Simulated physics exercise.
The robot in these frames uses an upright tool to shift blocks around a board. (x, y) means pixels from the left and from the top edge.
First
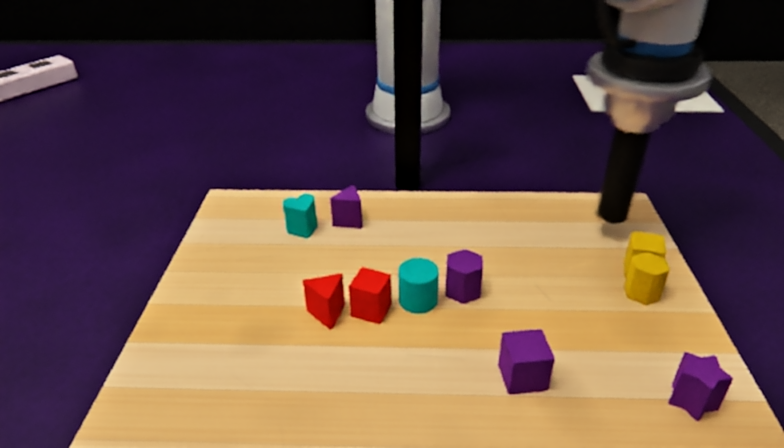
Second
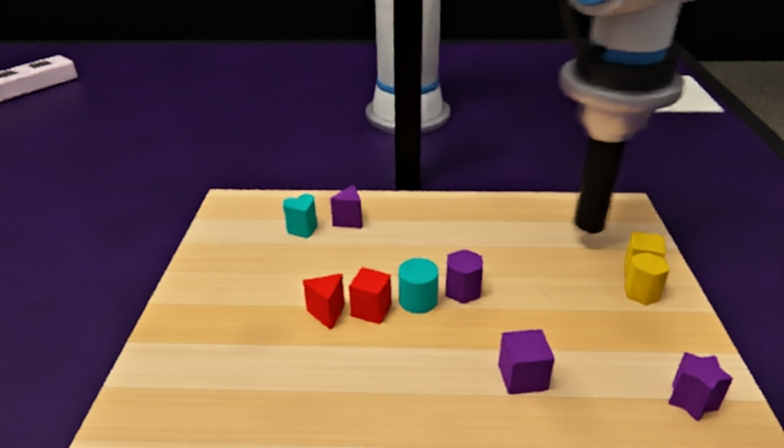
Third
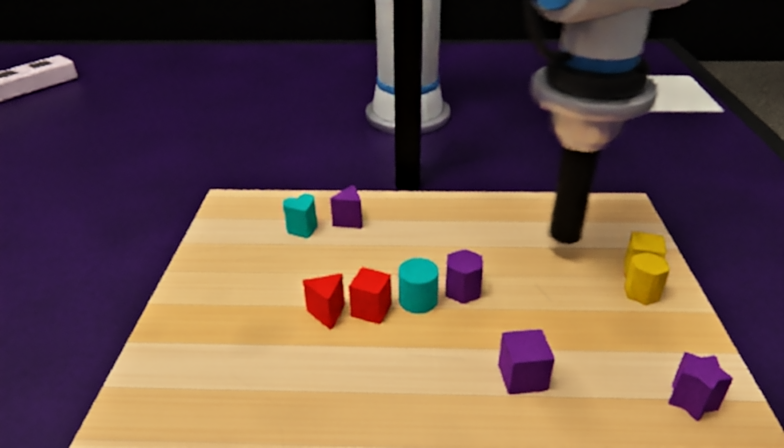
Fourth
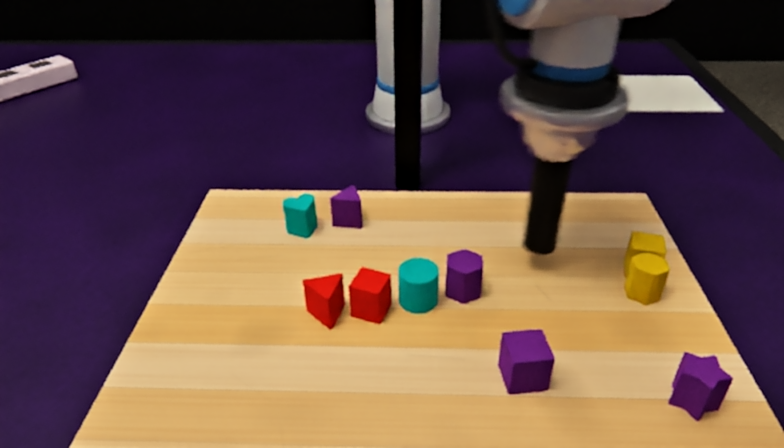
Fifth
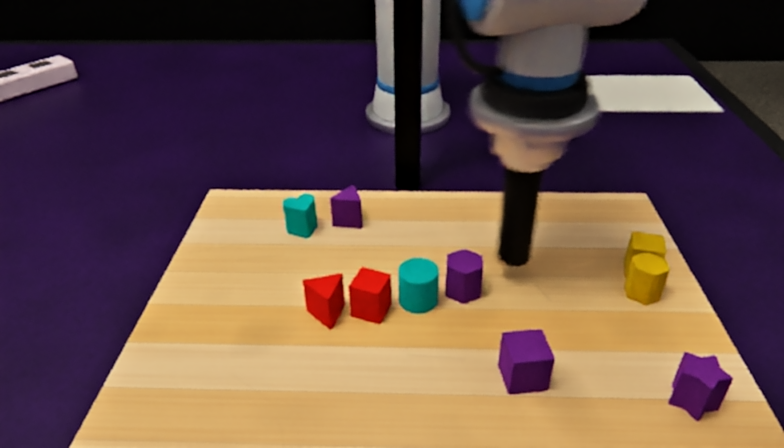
At first, a robot's dark upright tool stands near the back right of a wooden board scattered with red, turquoise, purple and yellow blocks. It then glides steadily left and slightly toward the viewer, coming close to the right side of a purple hexagonal block, while every block stays still.
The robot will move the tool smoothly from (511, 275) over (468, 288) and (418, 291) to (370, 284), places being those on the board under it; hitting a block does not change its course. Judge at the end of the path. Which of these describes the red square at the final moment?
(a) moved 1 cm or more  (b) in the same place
a
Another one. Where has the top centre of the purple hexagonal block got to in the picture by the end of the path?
Around (431, 286).
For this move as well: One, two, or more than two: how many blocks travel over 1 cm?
Three or more blocks.
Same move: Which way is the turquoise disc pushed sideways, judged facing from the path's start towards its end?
Its shift is leftward.
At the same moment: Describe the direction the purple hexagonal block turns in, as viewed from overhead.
It turns counter-clockwise.
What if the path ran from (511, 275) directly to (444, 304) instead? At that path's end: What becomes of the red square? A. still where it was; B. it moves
The answer is B.
What follows on the original path. One third of the way, tool at (468, 269); red square at (363, 279), turned 15° anticlockwise; turquoise disc at (401, 277); purple hexagonal block at (442, 273), turned 30° anticlockwise.
Two thirds of the way, tool at (417, 272); red square at (355, 278), turned 15° anticlockwise; turquoise disc at (390, 289); purple hexagonal block at (431, 286), turned 80° anticlockwise.
At the end, tool at (369, 265); red triangle unmoved; red square at (355, 278), turned 15° anticlockwise; turquoise disc at (390, 289); purple hexagonal block at (431, 286), turned 80° anticlockwise.
